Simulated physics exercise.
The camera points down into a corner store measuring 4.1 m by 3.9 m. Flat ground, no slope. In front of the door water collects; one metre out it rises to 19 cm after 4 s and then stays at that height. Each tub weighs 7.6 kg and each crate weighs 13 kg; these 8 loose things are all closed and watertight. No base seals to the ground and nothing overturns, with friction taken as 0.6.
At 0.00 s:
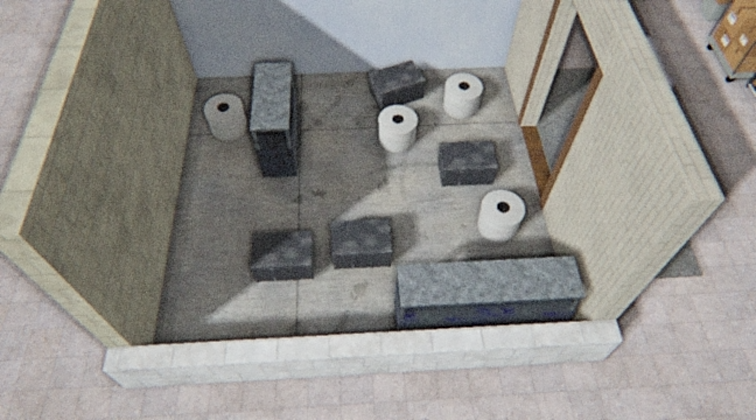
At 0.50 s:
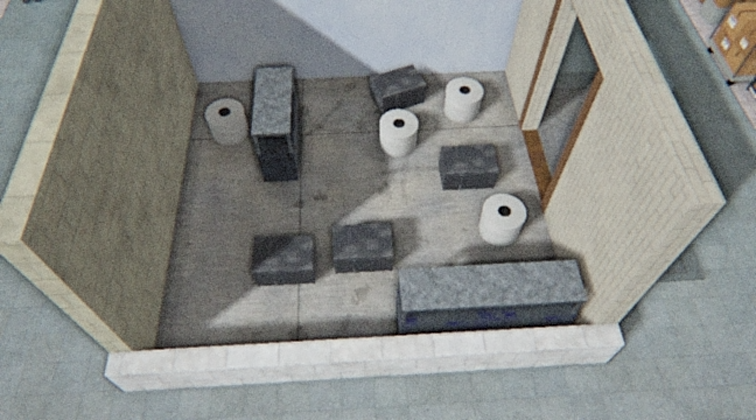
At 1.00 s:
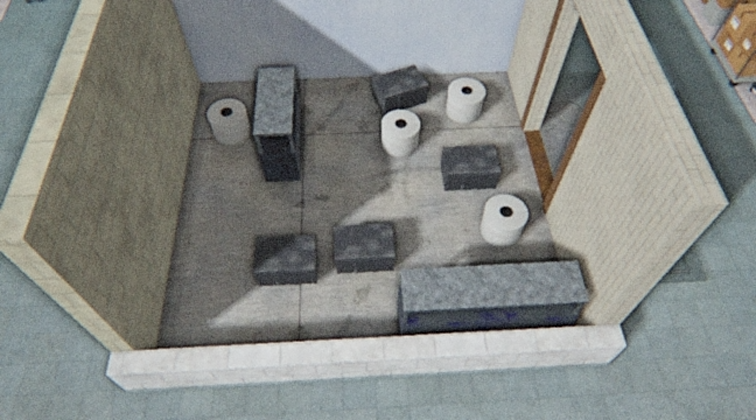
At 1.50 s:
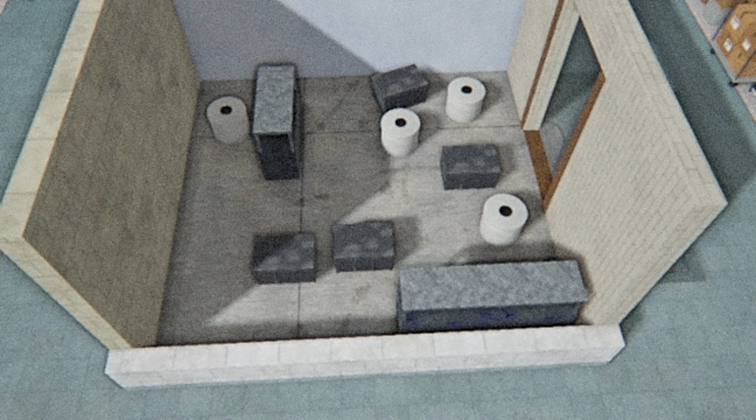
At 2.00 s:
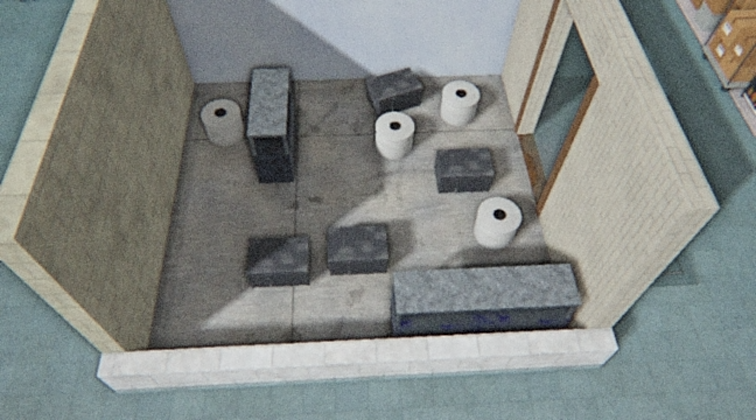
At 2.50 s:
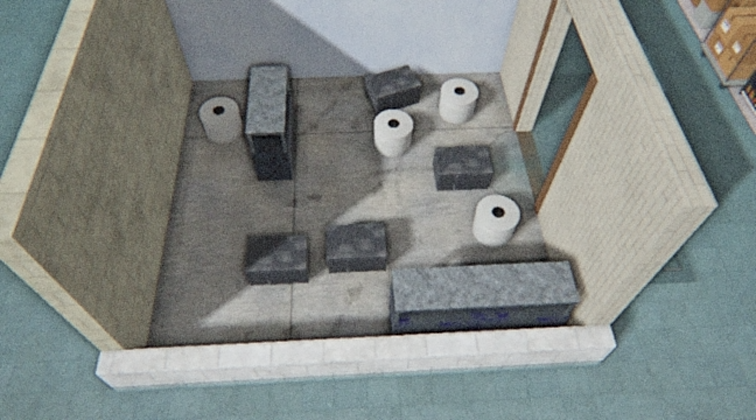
Camera shifting very slightly above a walled room of dark blocks and white cylinders, the ground outside turning from pinkish to blue-green.
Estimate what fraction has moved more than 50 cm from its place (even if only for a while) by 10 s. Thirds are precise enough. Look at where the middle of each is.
Going by this, the fraction will be in the middle third.
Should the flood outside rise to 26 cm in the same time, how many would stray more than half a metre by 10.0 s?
Under that setup the answer is 5.
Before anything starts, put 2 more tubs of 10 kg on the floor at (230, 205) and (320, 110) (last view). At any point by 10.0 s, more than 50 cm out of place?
Well, the first one stays under the mark, and the second tops the mark.
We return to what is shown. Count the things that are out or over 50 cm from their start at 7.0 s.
Tally: 2.
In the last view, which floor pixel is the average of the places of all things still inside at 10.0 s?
They average out to somewhere around (339, 198).
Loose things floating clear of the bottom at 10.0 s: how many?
7.
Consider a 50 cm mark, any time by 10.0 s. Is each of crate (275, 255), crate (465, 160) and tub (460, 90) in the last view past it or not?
First farther, then farther, then not as far.
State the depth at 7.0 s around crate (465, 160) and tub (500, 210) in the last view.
7 and 4 cm.
After 3.5 s 0 of 8 are over 50 cm from their spots; 0 afloat.
After 4.5 s 0 of 8 are over 50 cm from their spots; 0 afloat.
After 7.0 s 2 of 8 are over 50 cm from their spots; 1 afloat.
After 10.0 s 4 of 8 are over 50 cm from their spots, and 4 have been at some point; 7 afloat.
